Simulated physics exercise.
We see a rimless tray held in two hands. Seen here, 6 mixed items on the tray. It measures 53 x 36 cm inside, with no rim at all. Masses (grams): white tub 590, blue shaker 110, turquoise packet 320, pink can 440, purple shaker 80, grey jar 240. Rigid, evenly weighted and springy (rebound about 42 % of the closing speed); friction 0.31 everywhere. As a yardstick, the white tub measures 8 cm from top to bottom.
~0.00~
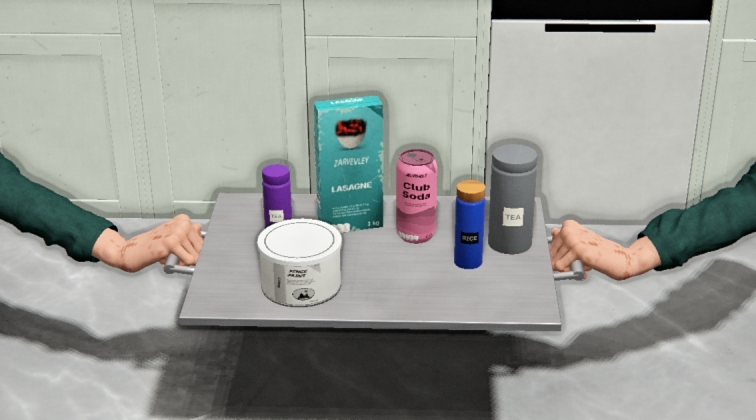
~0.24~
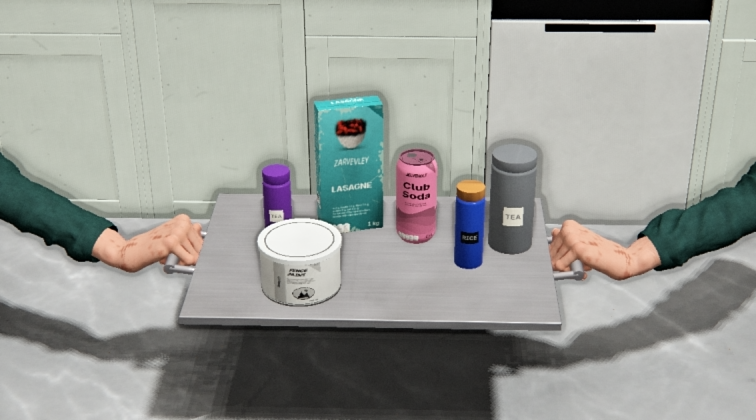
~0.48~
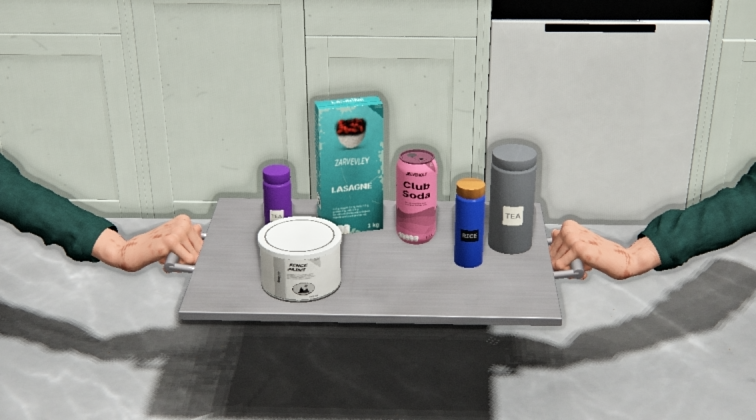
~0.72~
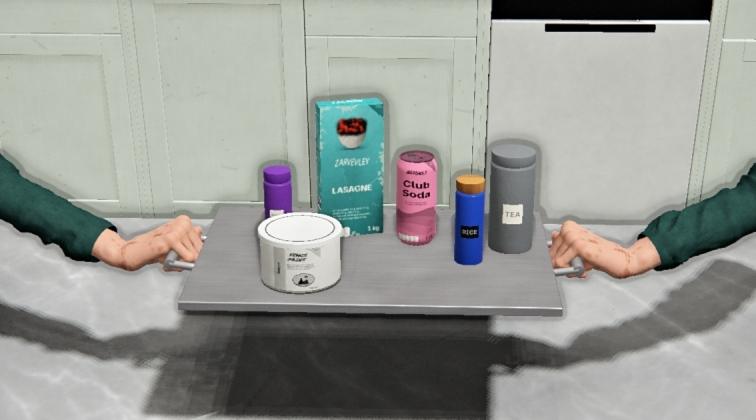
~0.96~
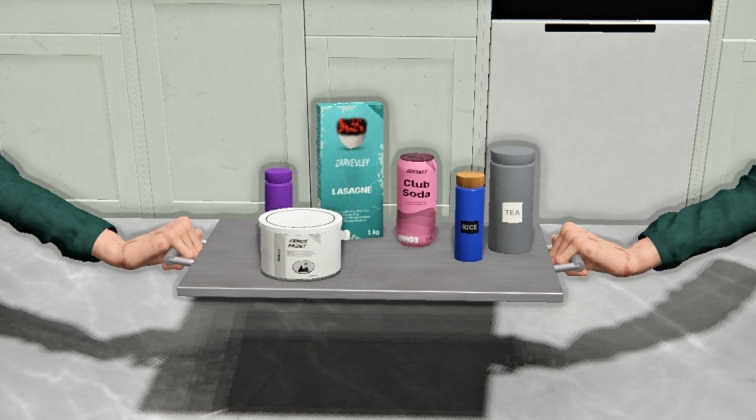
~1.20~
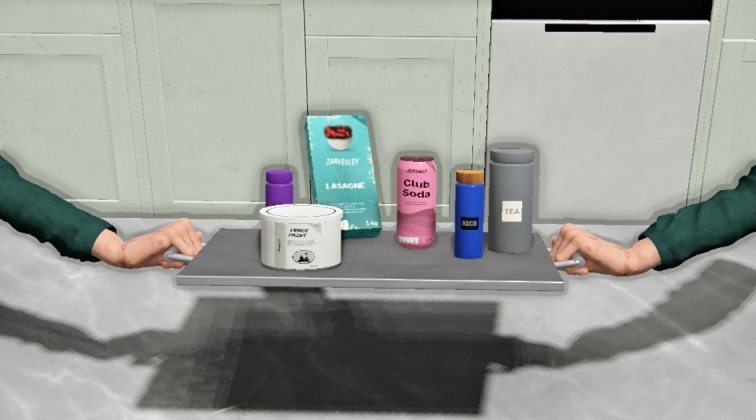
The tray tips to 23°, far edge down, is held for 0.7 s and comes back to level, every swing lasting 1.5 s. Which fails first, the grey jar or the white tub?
Of the two named, the first: The grey jar.
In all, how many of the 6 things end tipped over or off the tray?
6 of them.
By 1.70 s, tray tilted 23°, far edge down; turquoise packet now off the tray; grey jar 13 cm from its spot near (505, 194); white tub 13 cm from its spot near (309, 224).
By 2.10 s, tray tilted 23°, far edge down; white tub, blue shaker, pink can, purple shaker and grey jar now off the tray.
By 3.00 s, tray tilted 13°, far edge down.
When it is over (4.3 s), off the tray, white tub, blue shaker, turquoise packet, pink can, purple shaker and grey jar. End places, in pixels of the last picture, grey jar near (502, 243), white tub near (372, 229). Grey jar went at 1.76 s; white tub went at 1.96 s.
